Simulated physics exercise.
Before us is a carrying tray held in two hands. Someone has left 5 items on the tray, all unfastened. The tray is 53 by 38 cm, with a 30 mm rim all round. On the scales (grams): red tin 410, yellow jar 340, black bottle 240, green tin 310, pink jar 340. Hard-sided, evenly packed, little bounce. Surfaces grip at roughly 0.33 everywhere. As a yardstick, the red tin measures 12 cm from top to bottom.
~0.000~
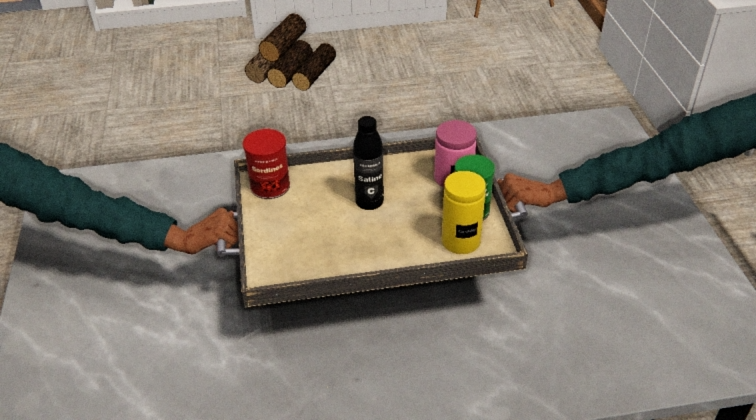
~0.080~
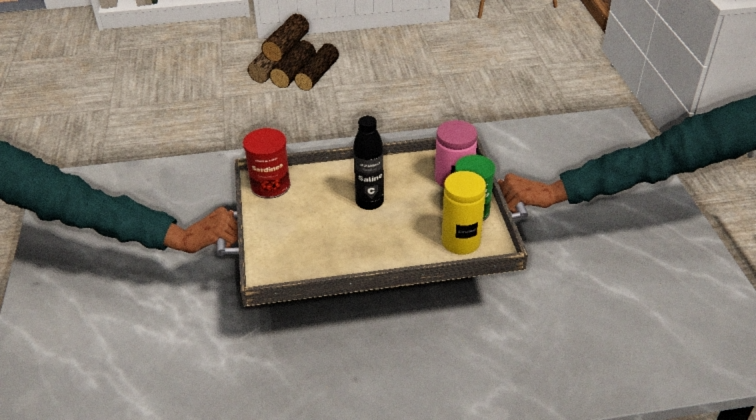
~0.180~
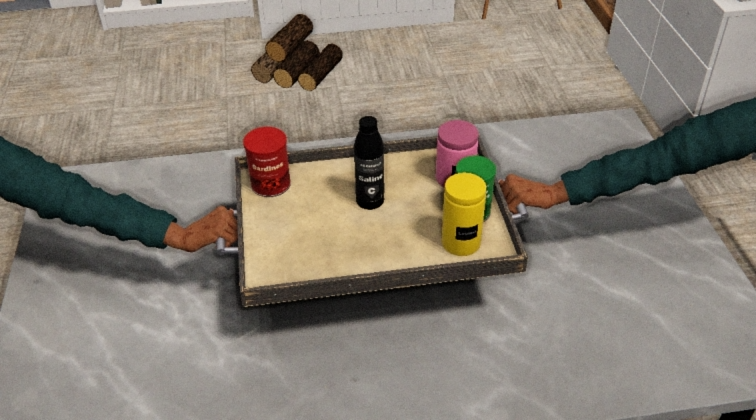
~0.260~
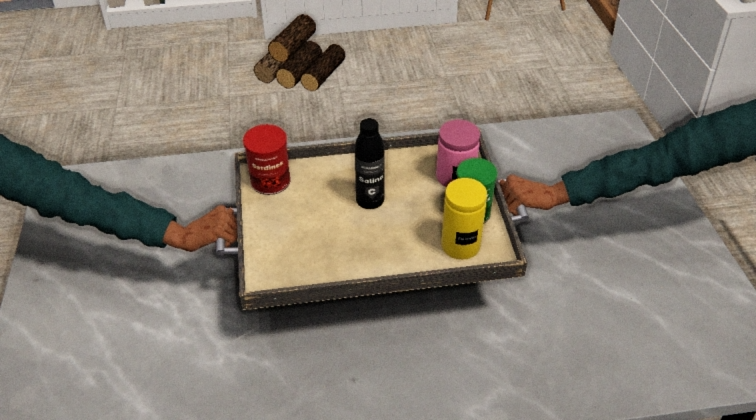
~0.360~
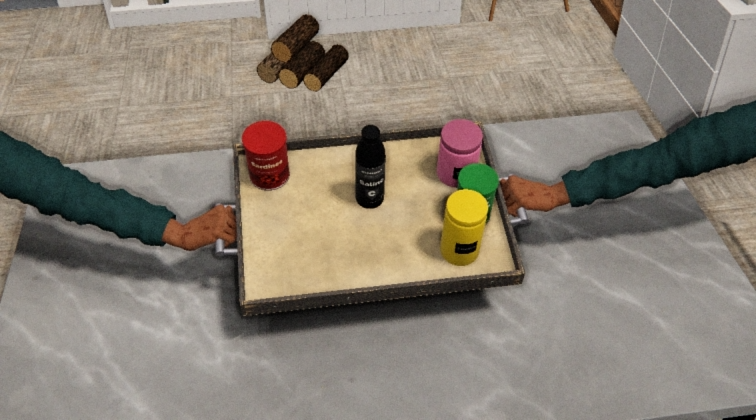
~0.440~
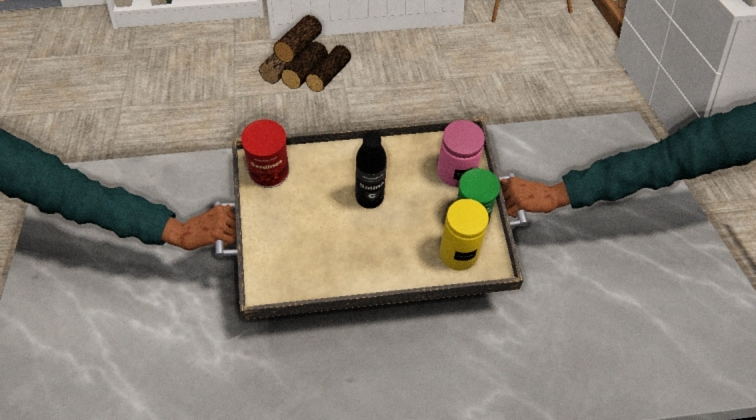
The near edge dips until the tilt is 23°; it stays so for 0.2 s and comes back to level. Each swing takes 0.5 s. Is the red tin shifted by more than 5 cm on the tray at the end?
The red tin gets shifted.
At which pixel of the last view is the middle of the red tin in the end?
At about (271, 223).
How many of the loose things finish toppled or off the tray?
1 of them.
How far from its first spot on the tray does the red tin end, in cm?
Some 19 cm.
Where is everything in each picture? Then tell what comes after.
The first frame shows tray level; red tin (267, 164); yellow jar (463, 213).
The second frame shows tray level; pink jar (456, 155).
The third frame shows tilt 1°, near edge down; yellow jar (463, 215); black bottle (369, 163).
The fourth frame shows tilt 5°, near edge down; pink jar (458, 155).
The fifth frame shows tilt 12°, near edge down; yellow jar (463, 229); black bottle (370, 166).
The sixth frame shows tilt 18°, near edge down; red tin (266, 155); green tin (476, 201).
After 0.74 s, tilt 23°, near edge down; red tin slid 5 cm near (268, 174); black bottle tipped 55° from how it sat; pink jar slid 5 cm.
After 0.94 s, tilt 19°, near edge down; red tin slid 12 cm near (270, 203); black bottle on its side; pink jar slid 11 cm.
At rest (1.8 s), tipped over on the tray, black bottle; not toppled but over 5 cm from the start, red tin, green tin and pink jar; the last one in place, give or take 5 cm. In the last view, red tin near (271, 223).
